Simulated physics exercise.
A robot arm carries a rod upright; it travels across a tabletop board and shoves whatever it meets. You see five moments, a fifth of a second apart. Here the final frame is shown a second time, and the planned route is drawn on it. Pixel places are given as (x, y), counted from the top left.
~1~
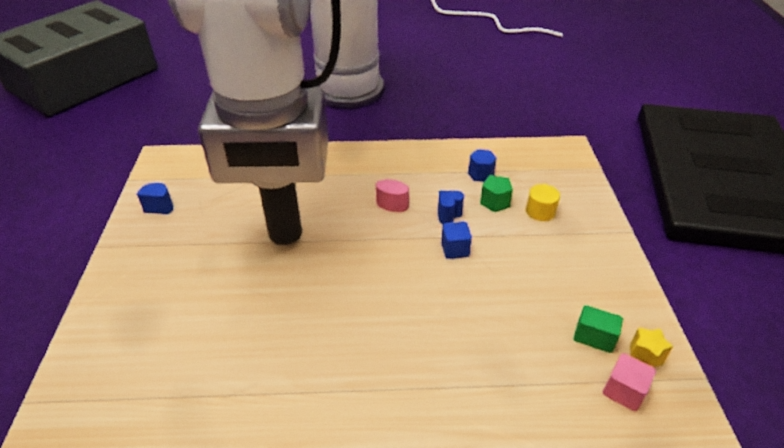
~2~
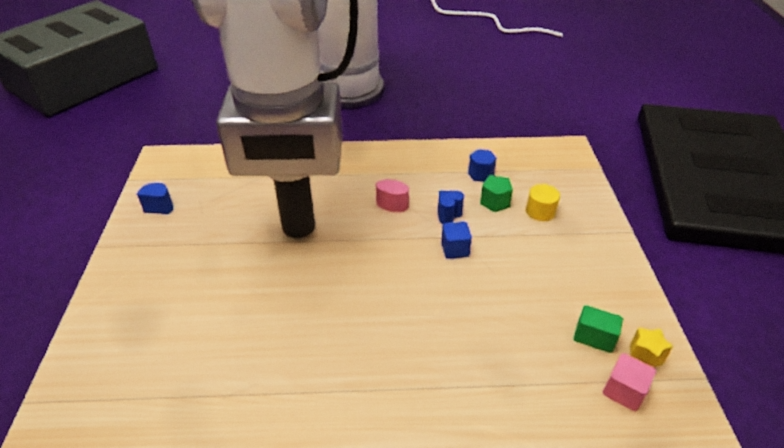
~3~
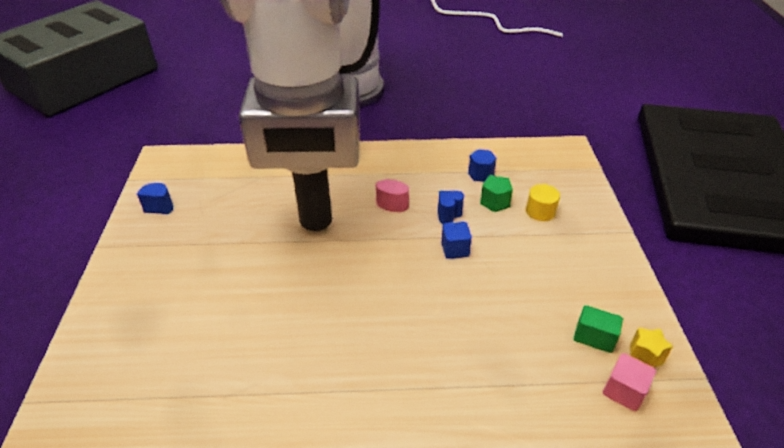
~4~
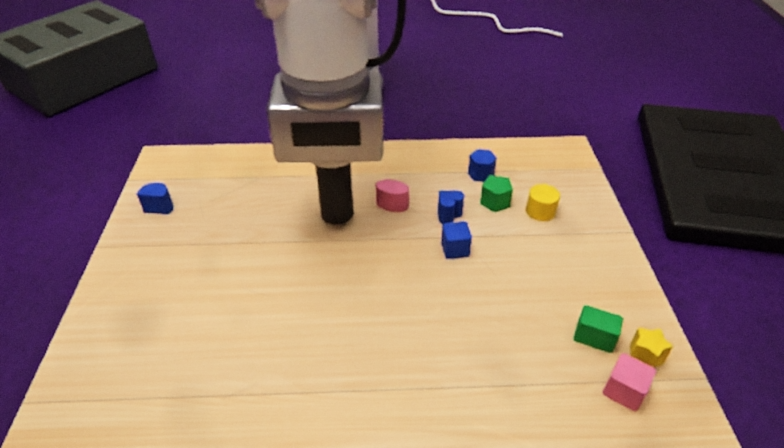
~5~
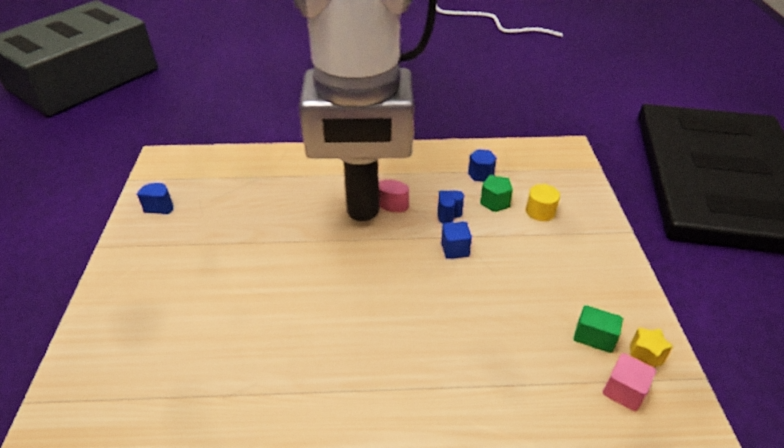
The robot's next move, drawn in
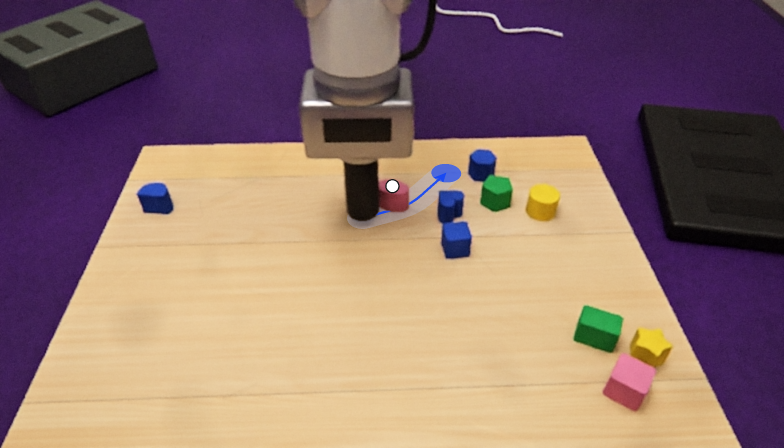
A robotic arm with a black rod pointing down stands over a light wooden board on a purple surface, seen from above at an angle by a still camera. Blue, green, yellow and pink blocks sit toward the board's upper right and lower right, with one blue block at upper left. The arm glides steadily right, bringing the rod beside the pink oval block, while every block stays still.
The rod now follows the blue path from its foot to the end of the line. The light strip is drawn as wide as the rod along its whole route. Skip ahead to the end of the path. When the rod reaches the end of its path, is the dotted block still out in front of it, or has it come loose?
Still leading.
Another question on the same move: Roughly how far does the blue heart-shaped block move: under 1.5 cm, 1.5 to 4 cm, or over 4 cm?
Below 1.5 cm.
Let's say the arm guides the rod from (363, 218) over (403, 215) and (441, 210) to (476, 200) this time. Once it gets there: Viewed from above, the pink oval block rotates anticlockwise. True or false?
The claim holds.
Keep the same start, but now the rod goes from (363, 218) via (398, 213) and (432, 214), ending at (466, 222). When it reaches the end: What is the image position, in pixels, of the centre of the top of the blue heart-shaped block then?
Close to (497, 205).
Drawn move, from (363, 218) by way of (399, 208) and (426, 191) to (446, 173); the dot is on the pink oval block.
What follows on the original path. One third of the way, rod at (400, 200); pink oval block at (420, 177).
Two thirds of the way, rod at (426, 184); pink oval block at (448, 164), turned 20° clockwise.
At the end, rod at (447, 166); pink oval block at (472, 152), turned 70° clockwise; blue heart-shaped block still; blue hexagon at (495, 155), turned 25° clockwise.
